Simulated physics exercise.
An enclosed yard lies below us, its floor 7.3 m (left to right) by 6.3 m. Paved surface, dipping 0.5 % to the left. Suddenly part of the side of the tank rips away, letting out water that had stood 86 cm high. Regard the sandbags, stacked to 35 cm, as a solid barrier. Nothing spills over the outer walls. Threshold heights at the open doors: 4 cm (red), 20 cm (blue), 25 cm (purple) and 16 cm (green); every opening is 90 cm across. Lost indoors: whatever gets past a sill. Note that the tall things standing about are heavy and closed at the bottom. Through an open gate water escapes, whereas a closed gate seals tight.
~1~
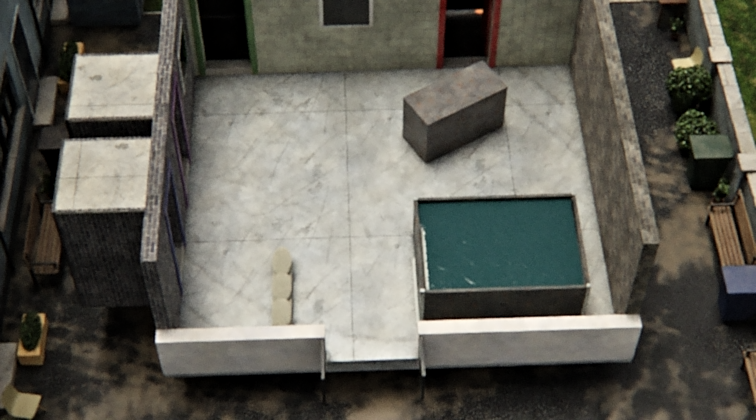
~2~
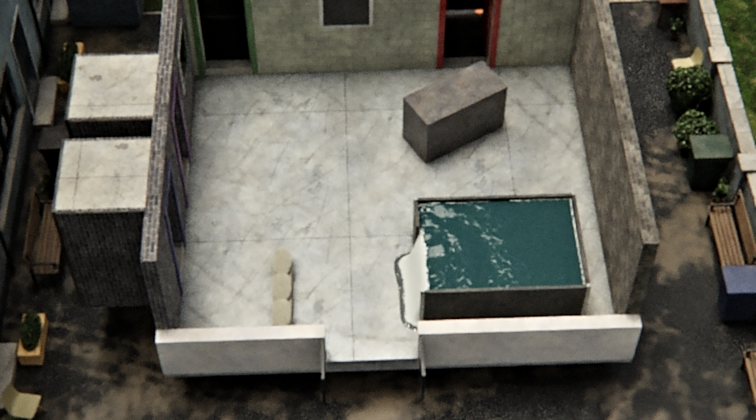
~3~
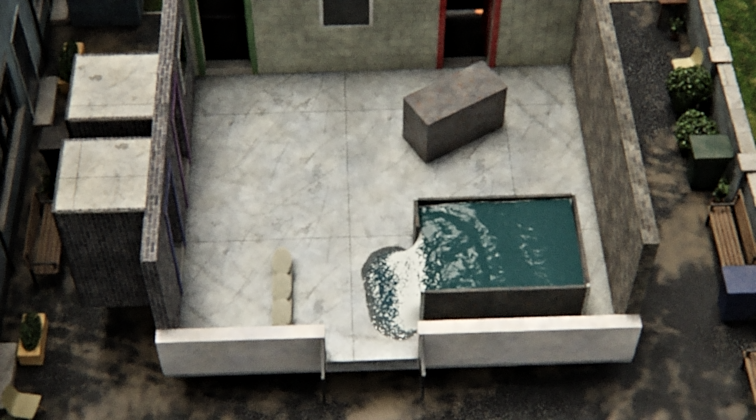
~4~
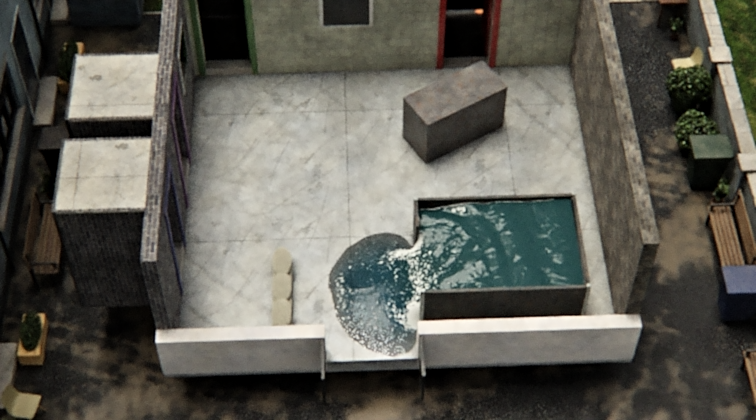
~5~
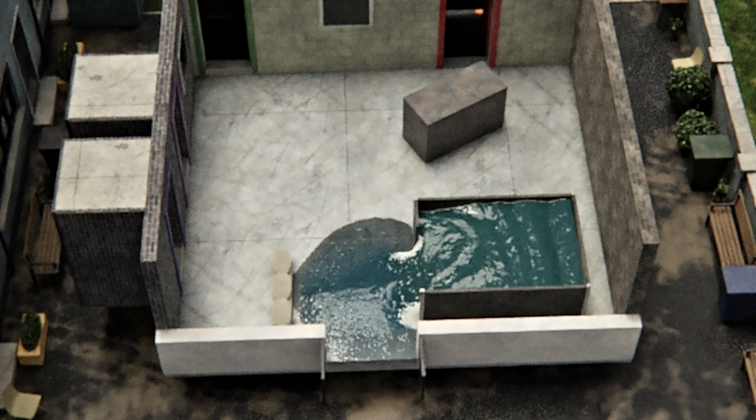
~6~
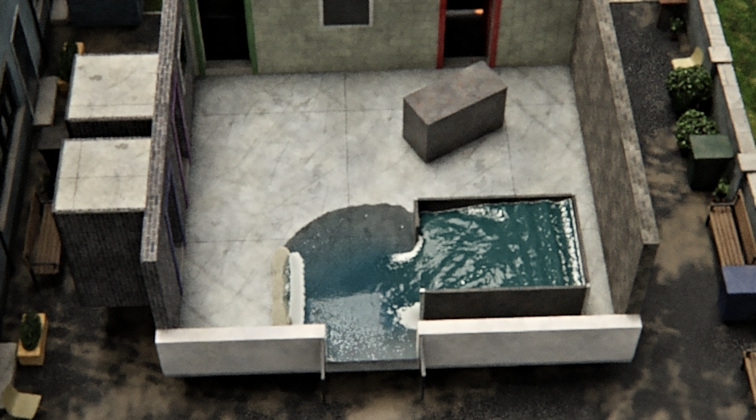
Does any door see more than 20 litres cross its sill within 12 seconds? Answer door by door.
Taking each door, the red door does; the blue door does not; the purple door does not; the green door does.
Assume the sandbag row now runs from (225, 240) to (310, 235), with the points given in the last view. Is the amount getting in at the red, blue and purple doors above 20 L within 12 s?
In that case red gets more than allowed, blue gets more than allowed, purple gets no more than allowed.
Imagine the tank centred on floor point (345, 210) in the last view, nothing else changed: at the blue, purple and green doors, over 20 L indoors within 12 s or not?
Blue gets more than that, purple gets more than that, green gets more than that.
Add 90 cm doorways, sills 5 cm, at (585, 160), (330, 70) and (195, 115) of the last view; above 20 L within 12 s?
Check each in turn: The first fails, the second succeeds, the third succeeds.
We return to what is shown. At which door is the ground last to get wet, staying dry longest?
Red.
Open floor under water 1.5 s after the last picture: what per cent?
Wet share: About 40 %.
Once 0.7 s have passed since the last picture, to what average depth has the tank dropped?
Average depth: About 56 cm.
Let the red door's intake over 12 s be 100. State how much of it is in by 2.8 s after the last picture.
About 0%.
Then, 0.7 s after the last picture water covers 30 % of the floor and is deepest (54 cm) near (309, 340); red door not reached, blue door not reached, purple door not reached, green door not reached.
Then, 1.5 s after the last picture water covers 40 % of the floor and is deepest (48 cm) near (298, 313); red door not reached, blue door 11 cm at the sill, 0 L in, purple door 17 cm at the sill, 0 L in, green door not reached.
Then, 2.8 s after the last picture water covers 55 % of the floor and is deepest (30 cm) near (298, 313); red door not reached, blue door 12 cm at the sill, 0 L in, purple door 17 cm at the sill, 0 L in, green door 26 cm at the sill, 12 L in.
Then, 6.3 s after the last picture water covers 70 % of the floor and is deepest (18 cm) near (210, 161); red door 6 cm at the sill, 1 L in, blue door 6 cm at the sill, 0 L in, purple door 14 cm at the sill, 0 L in, green door 15 cm at the sill, 115 L in.
Then, 11.3 s after the last picture water covers 95 % of the floor and is deepest (12 cm) near (448, 191); red door 8 cm at the sill, 63 L in, blue door 8 cm at the sill, 0 L in, purple door 8 cm at the sill, 0 L in, green door 8 cm at the sill, 115 L in.
